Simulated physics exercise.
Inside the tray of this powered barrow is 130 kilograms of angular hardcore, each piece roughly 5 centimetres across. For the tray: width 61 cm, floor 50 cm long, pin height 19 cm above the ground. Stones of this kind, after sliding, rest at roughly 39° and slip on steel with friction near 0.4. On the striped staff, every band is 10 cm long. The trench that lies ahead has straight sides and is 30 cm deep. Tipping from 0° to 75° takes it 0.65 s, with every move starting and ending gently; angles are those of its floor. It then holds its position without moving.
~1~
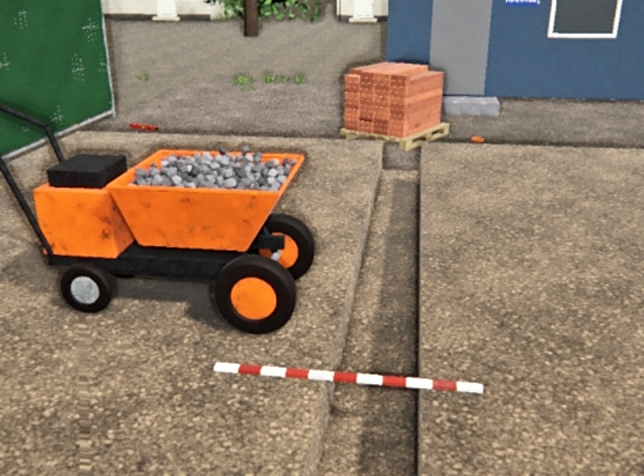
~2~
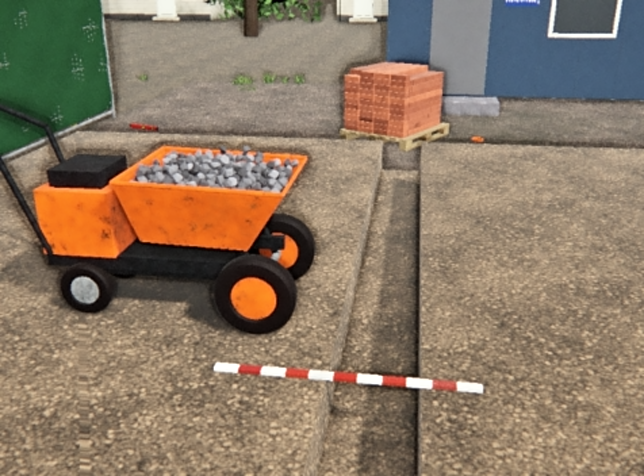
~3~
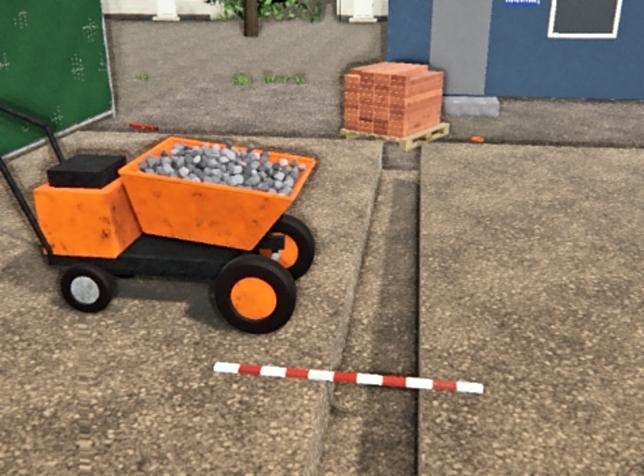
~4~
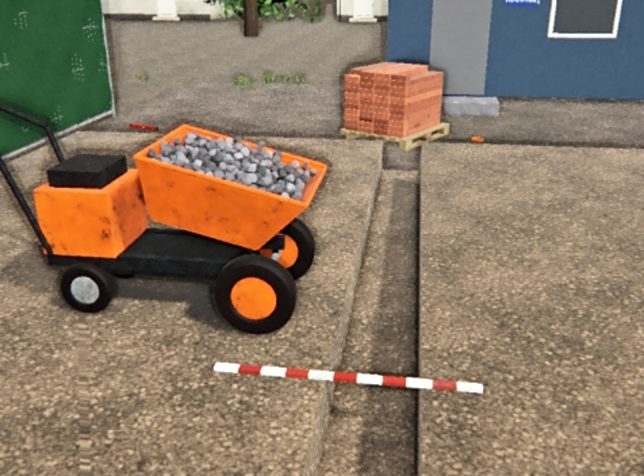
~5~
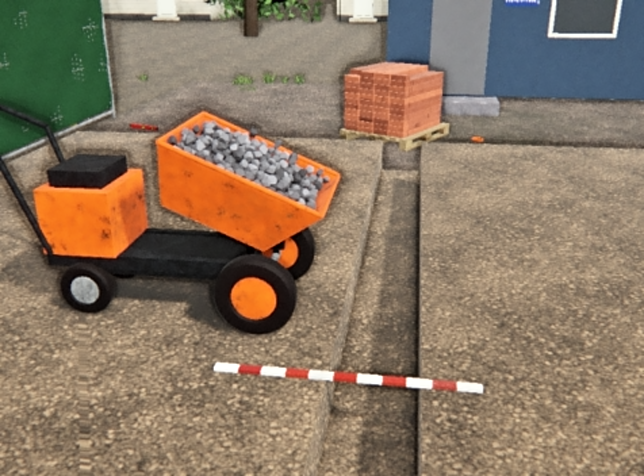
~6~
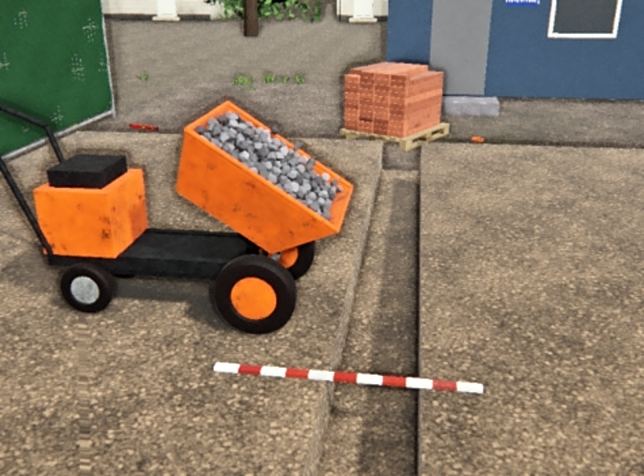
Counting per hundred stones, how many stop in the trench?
Some 54.
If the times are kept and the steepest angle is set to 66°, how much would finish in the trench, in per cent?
It would be close to 30 percent.
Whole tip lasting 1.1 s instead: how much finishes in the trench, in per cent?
It would be near 70 percent.
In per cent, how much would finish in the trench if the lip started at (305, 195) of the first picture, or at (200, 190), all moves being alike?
Result: Close to 35 then close to 70 per cent.
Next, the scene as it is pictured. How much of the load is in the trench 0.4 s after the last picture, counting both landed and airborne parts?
15 per cent, give or take.
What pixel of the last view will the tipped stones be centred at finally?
Around (409, 343).
Then, 0.2 s after the last picture the floor is at 64°, 100 % in the tray; the foremost stones are at (366, 248).
Then, 0.4 s after the last picture the floor is at 75°, 66 % in the tray, 17 % in the trench, 17 % past the trench; the foremost stones are at (457, 313).
Then, 0.8 s after the last picture the floor is at 75°, 28 % in the tray, 36 % in the trench, 35 % past the trench; the foremost stones are at (623, 321).
Then, 2.8 s after the last picture the floor is at 75°, 11 % in the tray, 54 % in the trench, 35 % past the trench; the foremost stones are past the picture's edge.
